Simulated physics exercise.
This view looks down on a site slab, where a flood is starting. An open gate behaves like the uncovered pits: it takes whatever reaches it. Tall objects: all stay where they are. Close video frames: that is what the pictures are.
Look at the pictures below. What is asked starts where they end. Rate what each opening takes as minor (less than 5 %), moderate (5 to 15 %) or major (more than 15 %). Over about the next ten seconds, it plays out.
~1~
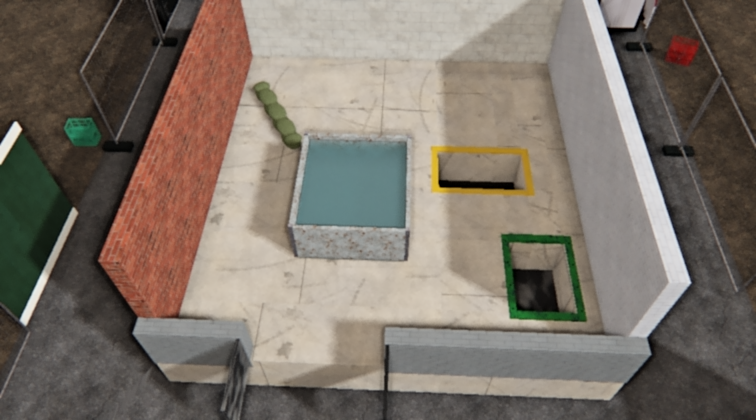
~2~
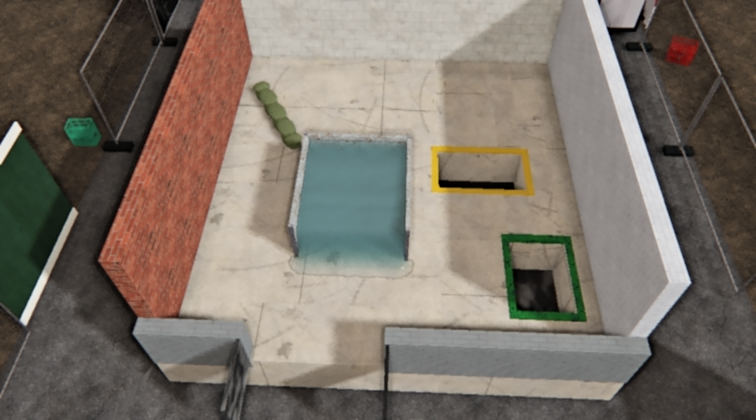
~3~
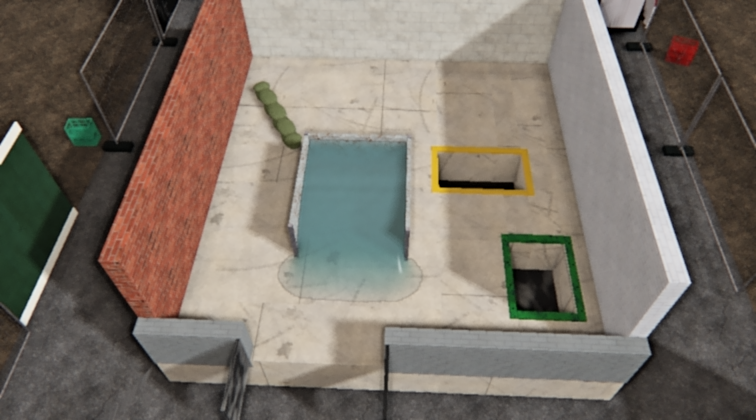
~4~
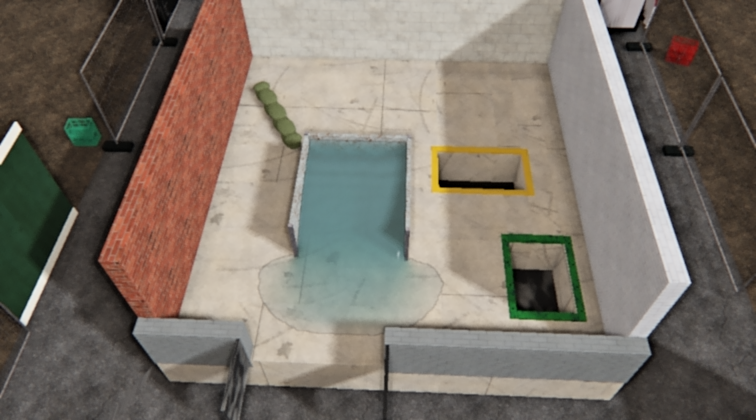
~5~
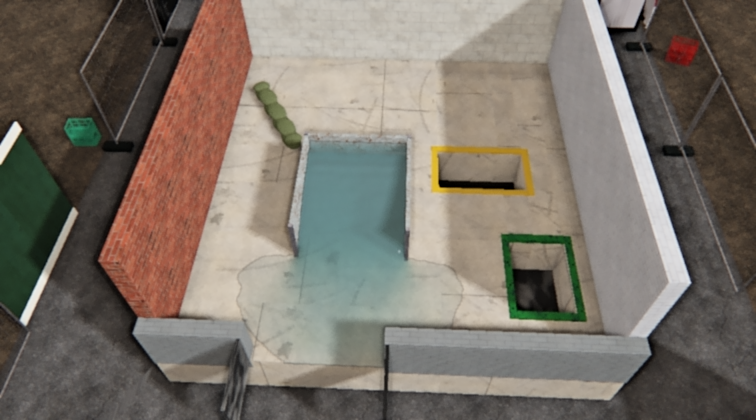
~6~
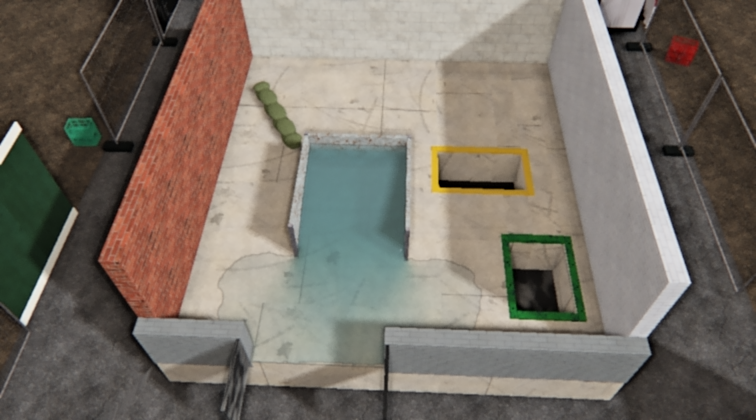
The gate - major, the yellow pit - minor, the green pit - moderate.
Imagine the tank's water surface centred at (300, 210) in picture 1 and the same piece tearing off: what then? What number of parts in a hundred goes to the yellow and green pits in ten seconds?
Shares - yellow: 0 in a hundred; green: 0 in a hundred.
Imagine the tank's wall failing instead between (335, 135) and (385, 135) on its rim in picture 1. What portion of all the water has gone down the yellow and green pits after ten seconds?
Approximately, yellow takes 14 % and green takes 2 %.
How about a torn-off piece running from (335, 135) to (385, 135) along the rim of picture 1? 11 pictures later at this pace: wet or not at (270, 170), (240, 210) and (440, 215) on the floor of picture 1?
In the order asked: Out of reach, out of reach, out of reach.
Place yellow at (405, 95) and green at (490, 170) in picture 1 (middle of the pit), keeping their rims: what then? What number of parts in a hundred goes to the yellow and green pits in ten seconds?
Parts in a hundred: Yellow 2, green 0.
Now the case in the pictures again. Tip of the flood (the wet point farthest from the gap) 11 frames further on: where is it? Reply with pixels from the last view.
Roughly at (599, 358).
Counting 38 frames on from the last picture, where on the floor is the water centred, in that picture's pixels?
The water centres close to (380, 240).
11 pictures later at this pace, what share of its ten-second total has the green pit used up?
Roughly 5 per cent.
A moment on, water covers 20 % of the floor; the gate 17 %, the yellow pit 0 %, the green pit 0 %.
Next, water covers 25 % of the floor; the gate 34 %, the yellow pit 0 %, the green pit 0 %.
Then, water covers 40 % of the floor; the gate 48 %, the yellow pit 0 %, the green pit 3 %.
Later, water covers 45 % of the floor; the gate 58 %, the yellow pit 1 %, the green pit 7 %.
In the end, water covers 50 % of the floor; the gate 62 %, the yellow pit 3 %, the green pit 7 %.
